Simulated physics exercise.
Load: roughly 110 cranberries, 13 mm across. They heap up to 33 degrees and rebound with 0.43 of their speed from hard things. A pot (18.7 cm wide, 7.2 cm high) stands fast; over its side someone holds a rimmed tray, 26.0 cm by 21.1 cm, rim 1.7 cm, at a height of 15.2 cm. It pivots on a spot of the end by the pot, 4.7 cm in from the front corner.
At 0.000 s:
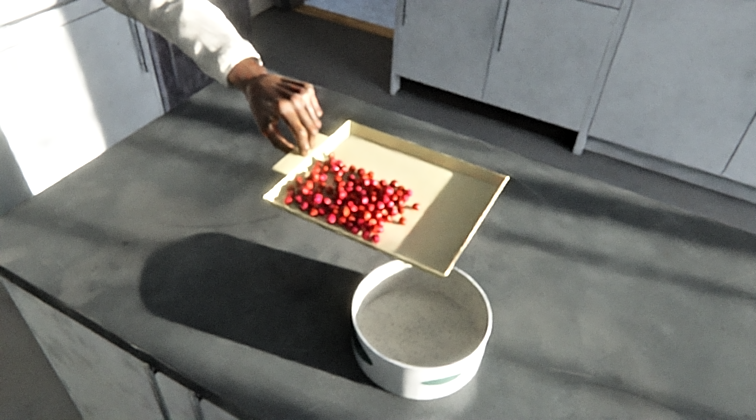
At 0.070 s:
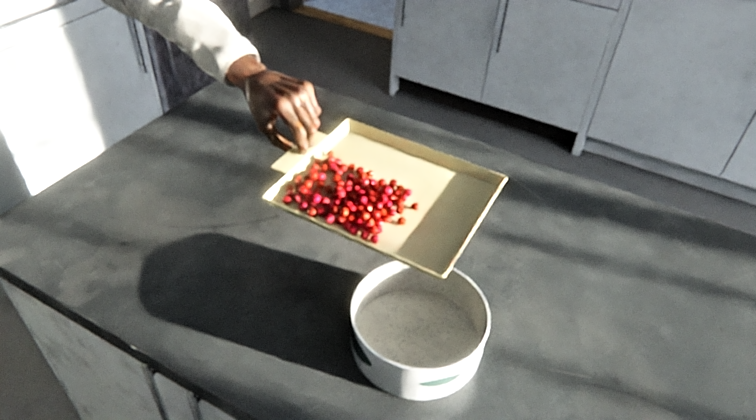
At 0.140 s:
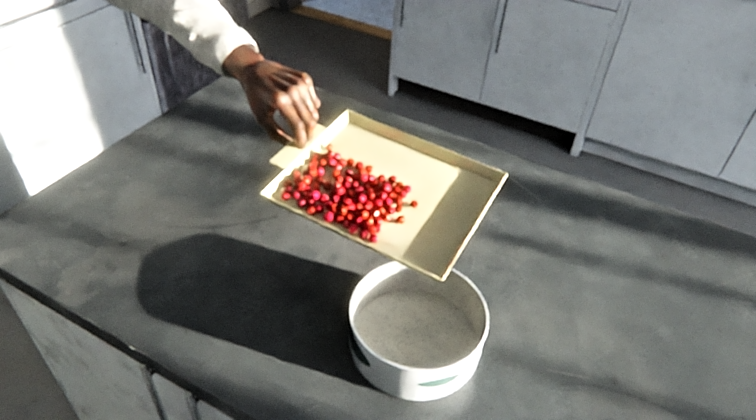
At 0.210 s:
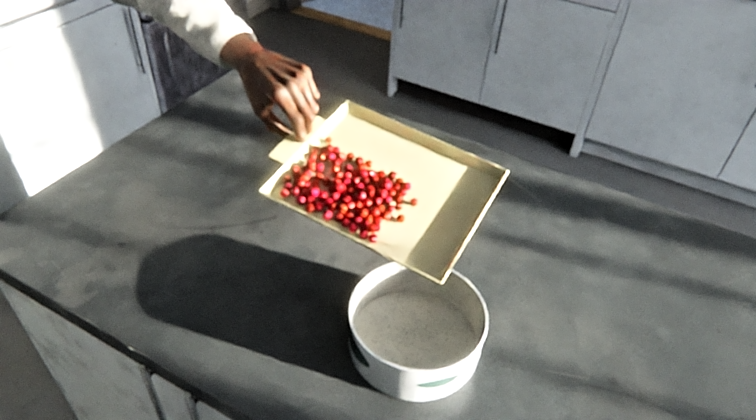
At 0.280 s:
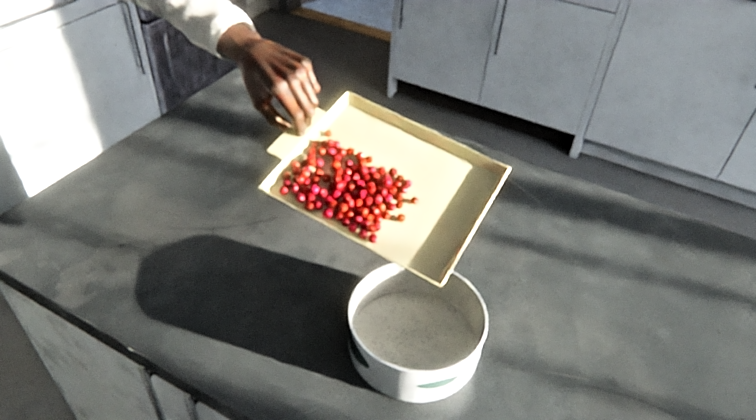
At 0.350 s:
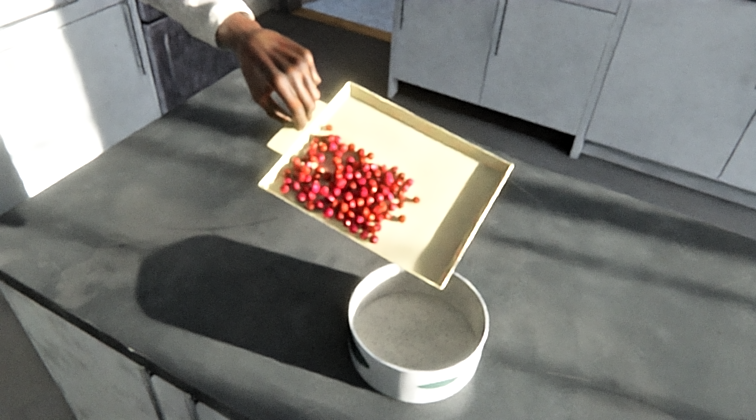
A cream rimmed tray with a heap of red cranberries starts out level, held by a hand at its left end above a dark countertop, beside a white pot. The hand then raises the tray's far side, slanting it steadily more toward the pot while the berries stay bunched near the handle.
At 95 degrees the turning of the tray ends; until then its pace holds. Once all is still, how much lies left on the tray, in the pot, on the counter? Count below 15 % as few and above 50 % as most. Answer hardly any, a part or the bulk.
Left on the tray: Hardly any; in the pot: The bulk; on the counter: Hardly any.
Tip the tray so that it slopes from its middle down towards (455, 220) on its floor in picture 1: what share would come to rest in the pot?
About 40 per cent.
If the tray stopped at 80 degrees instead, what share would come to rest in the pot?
It would be near 100 per cent.
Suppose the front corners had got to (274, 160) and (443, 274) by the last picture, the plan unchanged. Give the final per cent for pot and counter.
Pot 35, counter 65.
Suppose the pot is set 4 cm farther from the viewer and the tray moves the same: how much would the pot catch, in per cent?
Then about 85 per cent.
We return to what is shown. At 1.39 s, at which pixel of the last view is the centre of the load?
Around (413, 334).
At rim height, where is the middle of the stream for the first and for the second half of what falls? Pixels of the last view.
At about (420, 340), then at (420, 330).
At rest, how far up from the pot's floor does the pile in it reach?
Some 3.0 cm.
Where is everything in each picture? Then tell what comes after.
Tray tilt 0 degrees, front corners at (272, 196) and (442, 269); middle of the pieces at (353, 198); pot at (421, 309), in the first picture.
Tray tilt 1 degrees, front corners at (270, 196) and (441, 271); middle of the pieces at (352, 197), in the second picture.
Tray tilt 5 degrees, front corners at (269, 192) and (440, 273), lowest corner right front; middle of the pieces at (351, 194), in the third picture.
Tray tilt 9 degrees, front corners at (268, 189) and (439, 276), lowest corner right front; middle of the pieces at (351, 191), in the fourth picture.
Tray tilt 13 degrees, front corners at (267, 186) and (439, 278), lowest corner right front; middle of the pieces at (351, 188), in the fifth picture.
Tray tilt 17 degrees, front corners at (267, 183) and (439, 281), lowest corner right front; middle of the pieces at (352, 186); pot at (418, 312). The tray's pace is about 60 degrees a second, in the sixth picture.
Then, at 0.98 s, tilt 54 degrees; the tray holds 90 %, the pot 5 %.
After 1.39 s, tilt 78 degrees; the tray holds 30 %, the pot 55 %.
After 1.89 s, tilt 95 degrees; the tray holds 0 %, the pot 100 %.
At rest (2.2 s), tray 0 %, pot 100 %, counter 0 %.
